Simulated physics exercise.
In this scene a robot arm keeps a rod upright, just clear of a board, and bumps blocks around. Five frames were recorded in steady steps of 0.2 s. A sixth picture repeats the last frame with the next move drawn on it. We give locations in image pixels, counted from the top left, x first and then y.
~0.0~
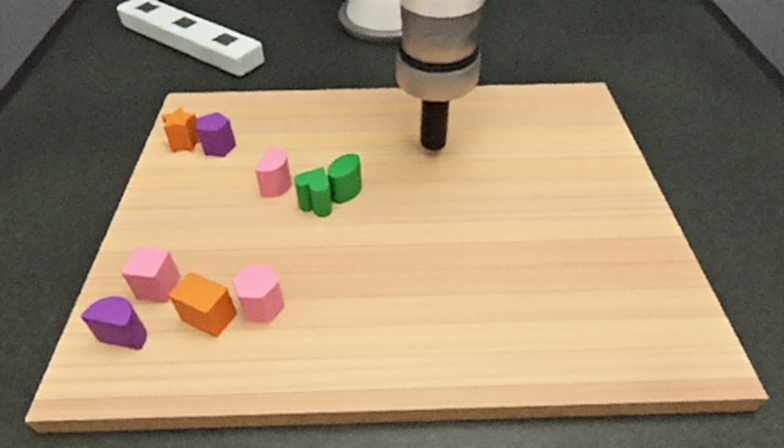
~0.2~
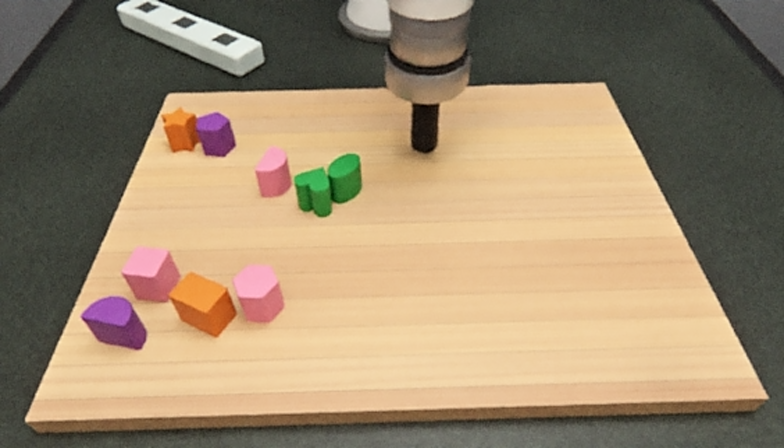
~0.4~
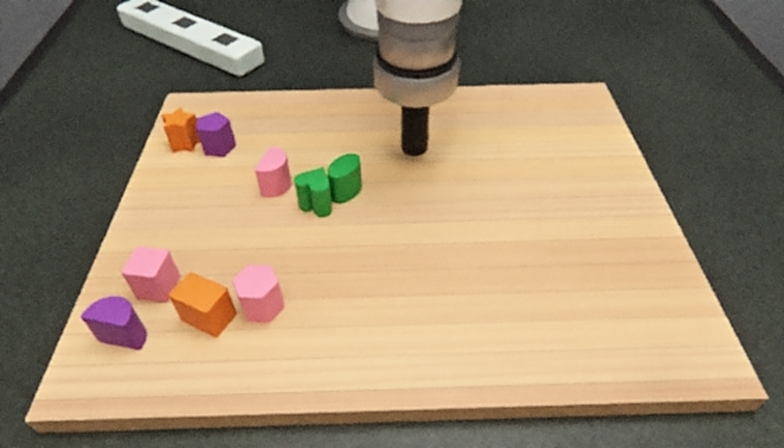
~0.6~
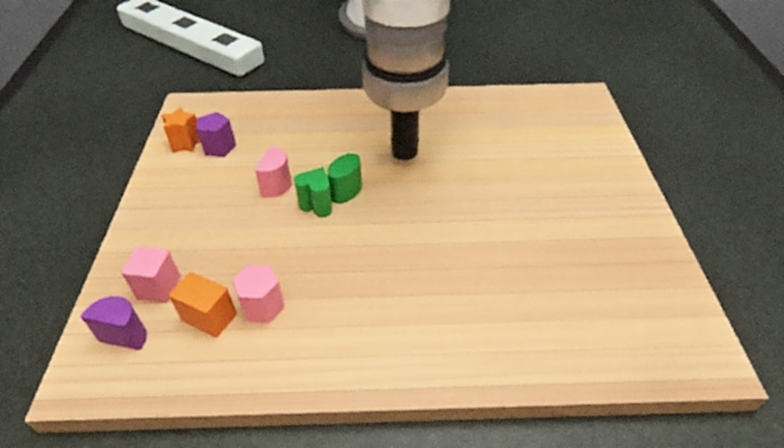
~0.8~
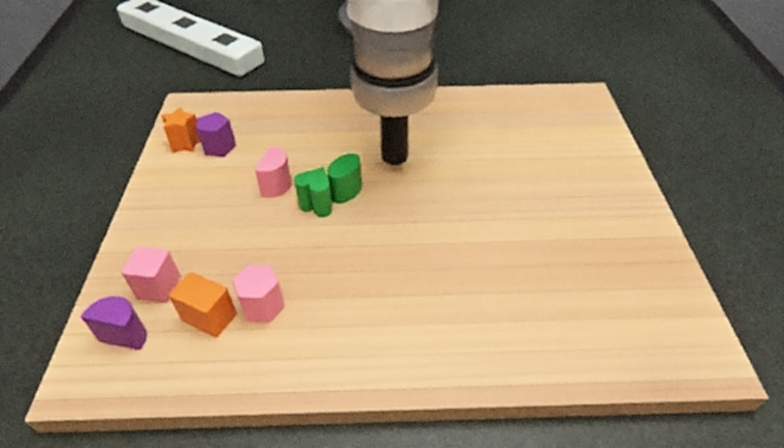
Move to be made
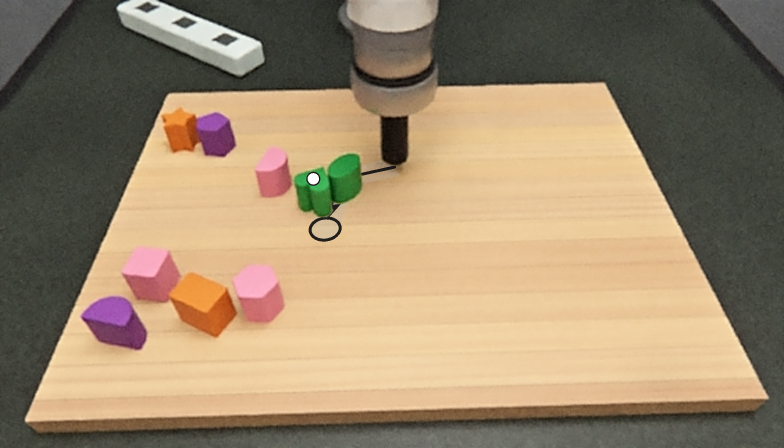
Robot arm with a black rod moving slightly left above a wooden board, while the pink, green, orange and purple blocks stay still.
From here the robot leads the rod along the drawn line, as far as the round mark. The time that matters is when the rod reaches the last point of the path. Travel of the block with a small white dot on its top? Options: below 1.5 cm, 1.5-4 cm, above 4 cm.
Covers 1.5 to 4 cm.
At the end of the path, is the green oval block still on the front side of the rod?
In short: Yes.
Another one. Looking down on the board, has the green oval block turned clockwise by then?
No.
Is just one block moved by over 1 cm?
Short answer: No.
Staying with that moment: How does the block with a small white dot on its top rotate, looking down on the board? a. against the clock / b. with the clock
The one that fits is b, with the clock.
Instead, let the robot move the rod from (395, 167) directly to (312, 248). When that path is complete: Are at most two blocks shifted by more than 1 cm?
Yes, I think so.
Path on the board, from (395, 167) via (357, 176) and (334, 198), ending at (325, 229); the dot is on the green heart.
What follows on the original path. One third of the way, rod (356, 166); green heart (308, 182); green oval block (337, 170), turned 20° anticlockwise.
Two thirds of the way, rod (332, 189); green heart (300, 187), turned 15° clockwise; green oval block (330, 195), turned 75° anticlockwise.
At the end, rod (324, 219); pink half-round block in place; green heart (295, 189), turned 20° clockwise; green oval block (336, 222), turned 125° anticlockwise.
